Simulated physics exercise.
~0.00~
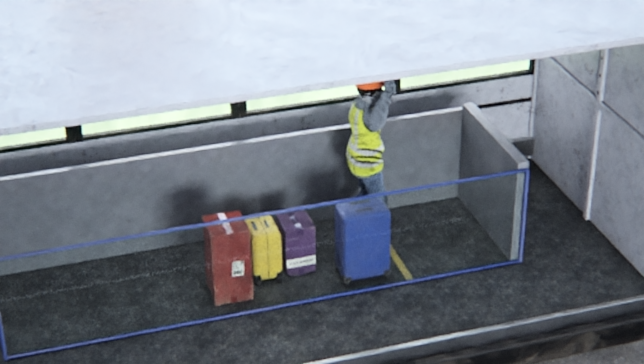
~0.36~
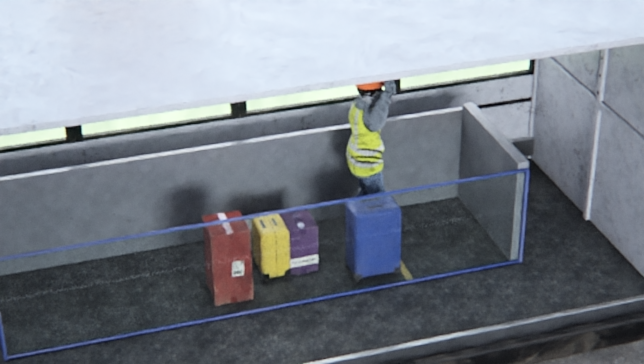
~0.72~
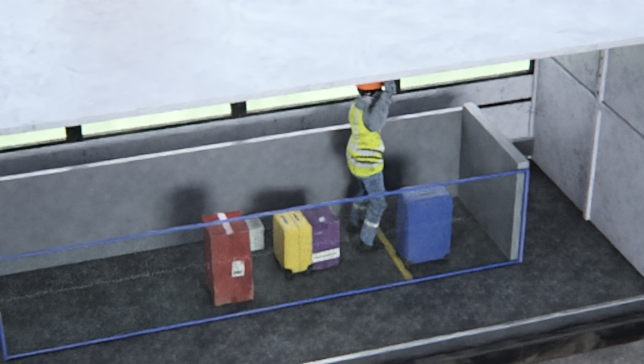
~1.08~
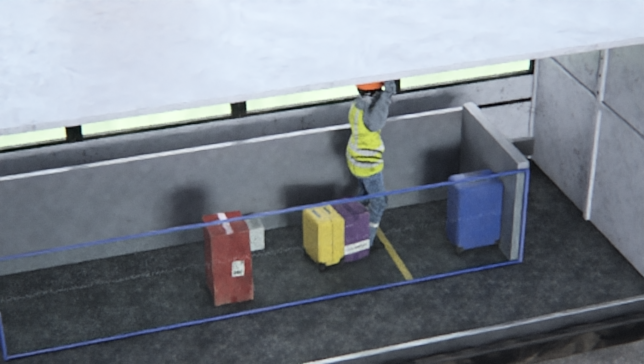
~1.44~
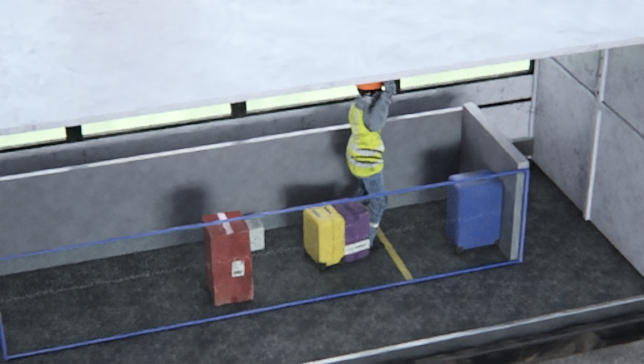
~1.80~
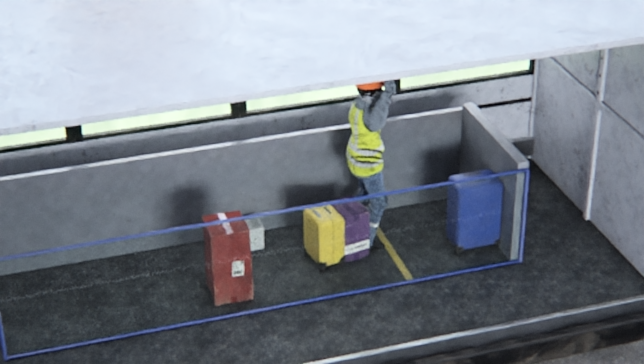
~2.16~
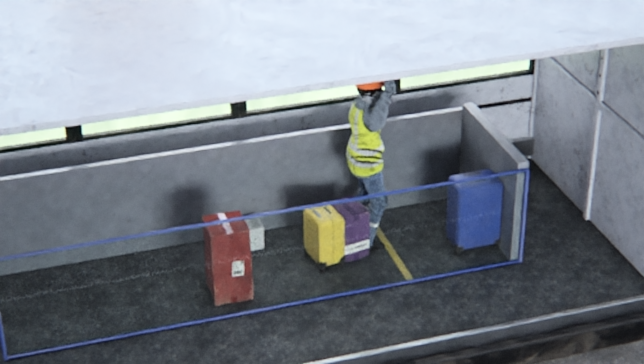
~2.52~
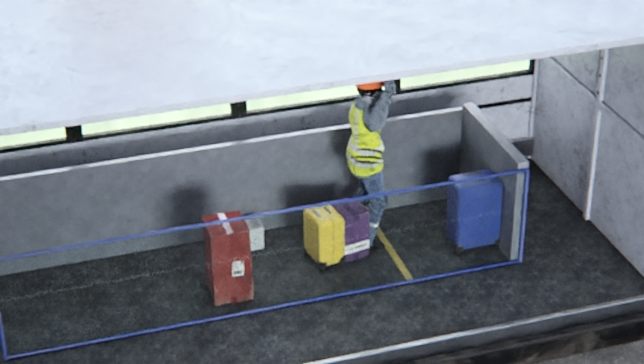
Blue suitcase sliding right past a yellow floor line to the end wall, yellow and purple cases shifting and stopping short.
